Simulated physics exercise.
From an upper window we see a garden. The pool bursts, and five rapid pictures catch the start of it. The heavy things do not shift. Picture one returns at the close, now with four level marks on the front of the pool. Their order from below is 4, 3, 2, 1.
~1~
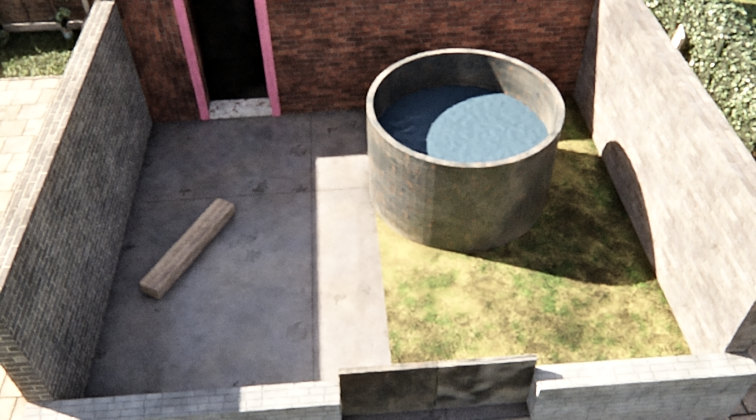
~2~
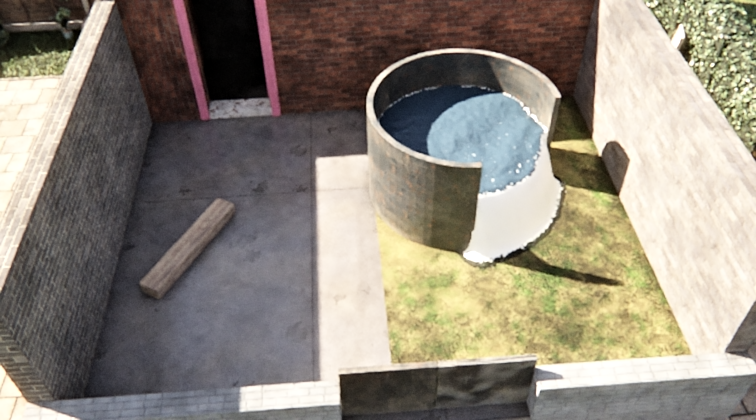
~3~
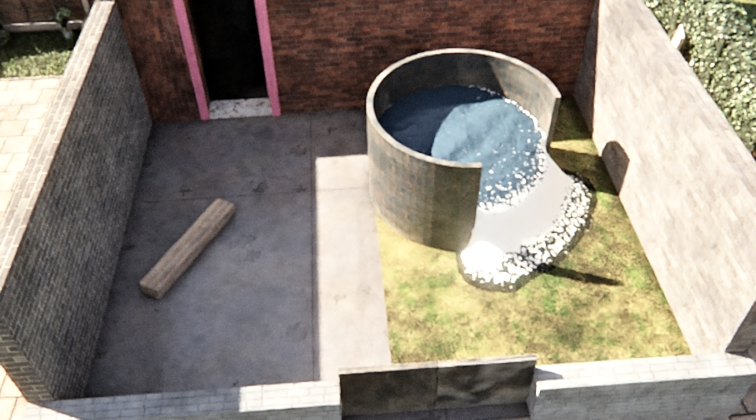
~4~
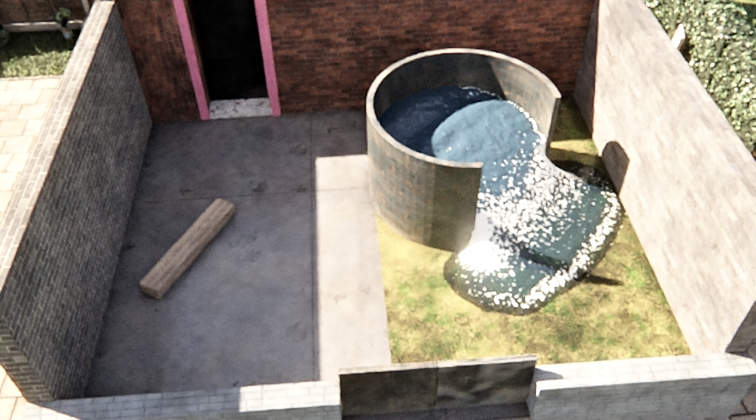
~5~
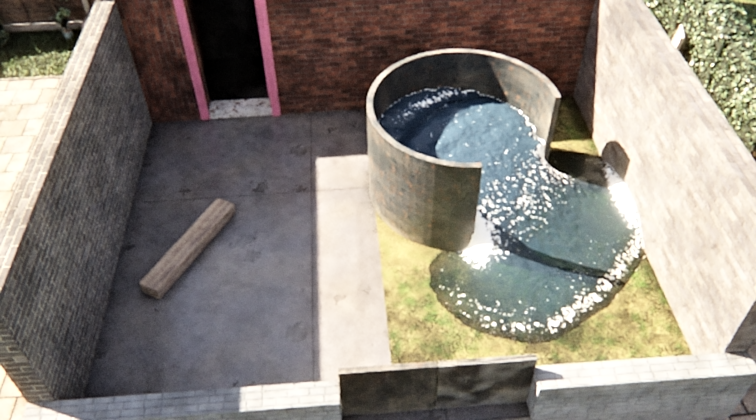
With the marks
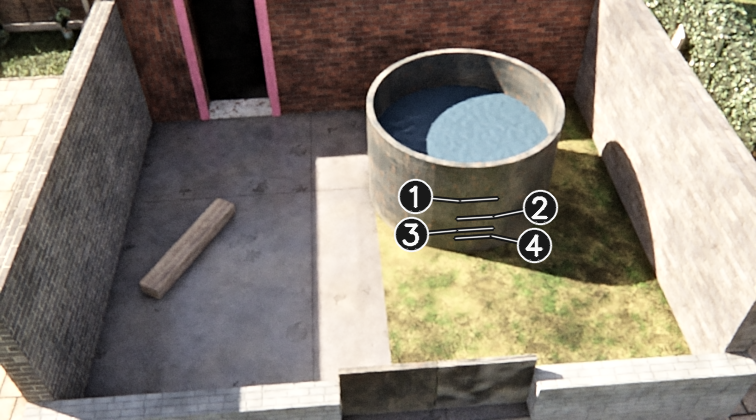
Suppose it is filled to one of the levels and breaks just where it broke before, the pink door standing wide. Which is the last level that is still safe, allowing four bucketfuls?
The answer is mark 1.
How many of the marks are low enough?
All of the four.
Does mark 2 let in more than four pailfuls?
No, not at all.
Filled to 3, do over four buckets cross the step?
No.
On the marked copy, 1 at (478, 199); 2 at (475, 217); 3 at (474, 229); 4 at (473, 237); from the bottom up 4, 3, 2, 1.
With 1, a splash gets over, under a bucket.
With 2, nothing gets over.
With 3, nothing gets over.
With 4, nothing gets over.
